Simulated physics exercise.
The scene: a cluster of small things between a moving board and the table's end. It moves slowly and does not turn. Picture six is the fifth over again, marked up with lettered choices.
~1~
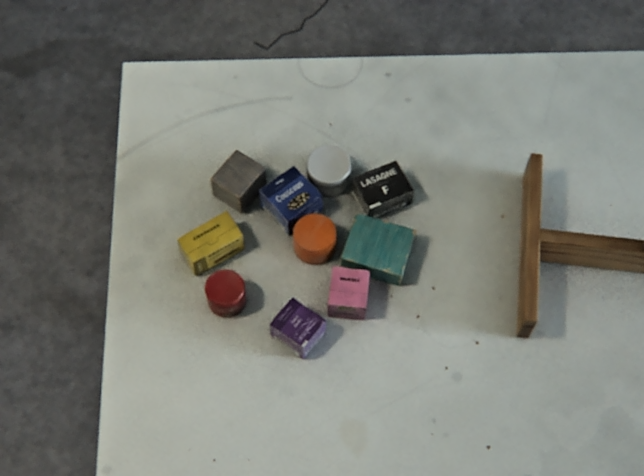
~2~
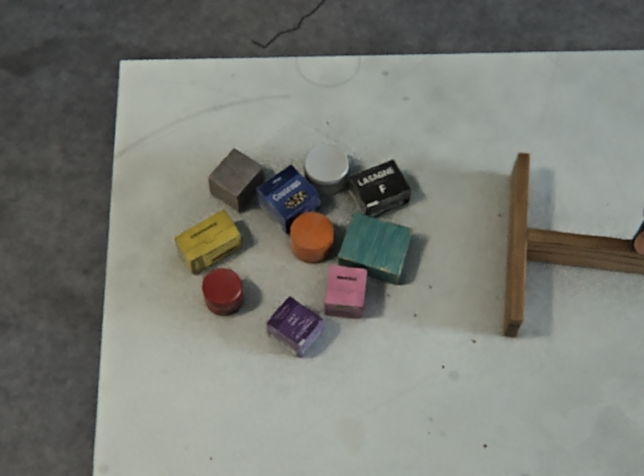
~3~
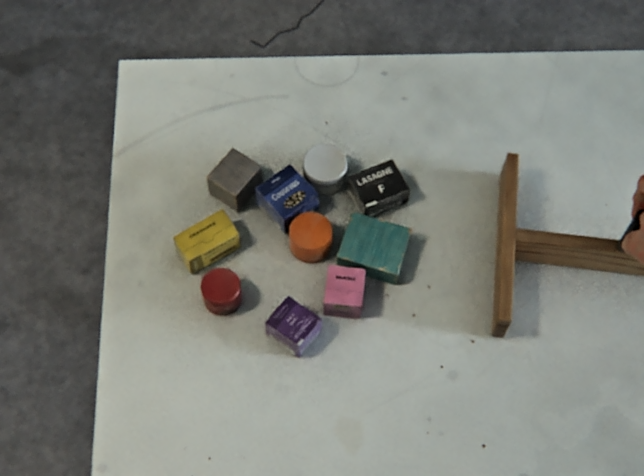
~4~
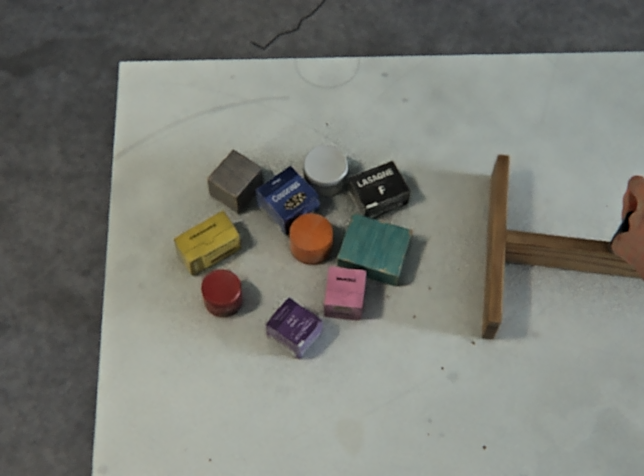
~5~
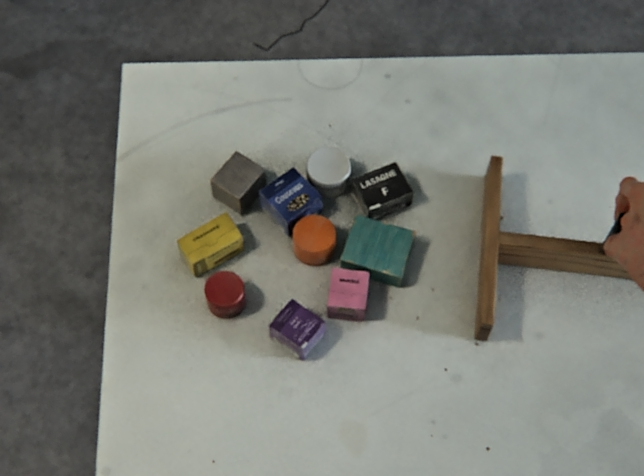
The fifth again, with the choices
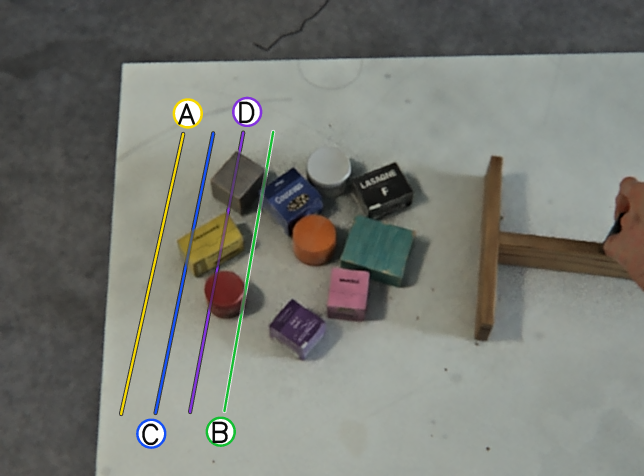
On a white tabletop, a wooden T-shaped board slides slowly left toward a cluster of small coloured blocks, packets and tubs, as a hand gripping its handle comes into view at right; the clustered objects stay in place, untouched.
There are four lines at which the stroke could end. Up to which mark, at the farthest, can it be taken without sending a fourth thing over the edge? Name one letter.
It should halt at C.
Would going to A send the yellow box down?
Yes.
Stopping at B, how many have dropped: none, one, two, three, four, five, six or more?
The count is none.
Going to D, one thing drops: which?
The yellow box.
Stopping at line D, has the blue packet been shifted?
Yes.
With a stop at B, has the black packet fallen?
No.
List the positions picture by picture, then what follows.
In the first picture, grey block (239, 182); turquoise block (378, 250); blue packet (291, 201).
In the second picture, board (521, 233); orange tin (311, 237).
In the third picture, board (509, 233); yellow box (207, 241).
In the fourth picture, board (499, 235); white tub (325, 171).
In the fifth picture, board (493, 236); red tub (225, 295); grey block (239, 183); turquoise block (378, 251).
On the marked copy, A at (154, 265); B at (250, 262); C at (186, 264); D at (218, 263).
Following C. Soon after the start, board (383, 239); white tub (316, 169); blue packet (282, 201).
Later, board (272, 242); yellow box (128, 248); orange tin (181, 249).
In the end, board (188, 244); yellow box over the edge; orange tin over the edge; two fallen.
As for the rest, A drops four; B is within the limit but short; D is within the limit but short.
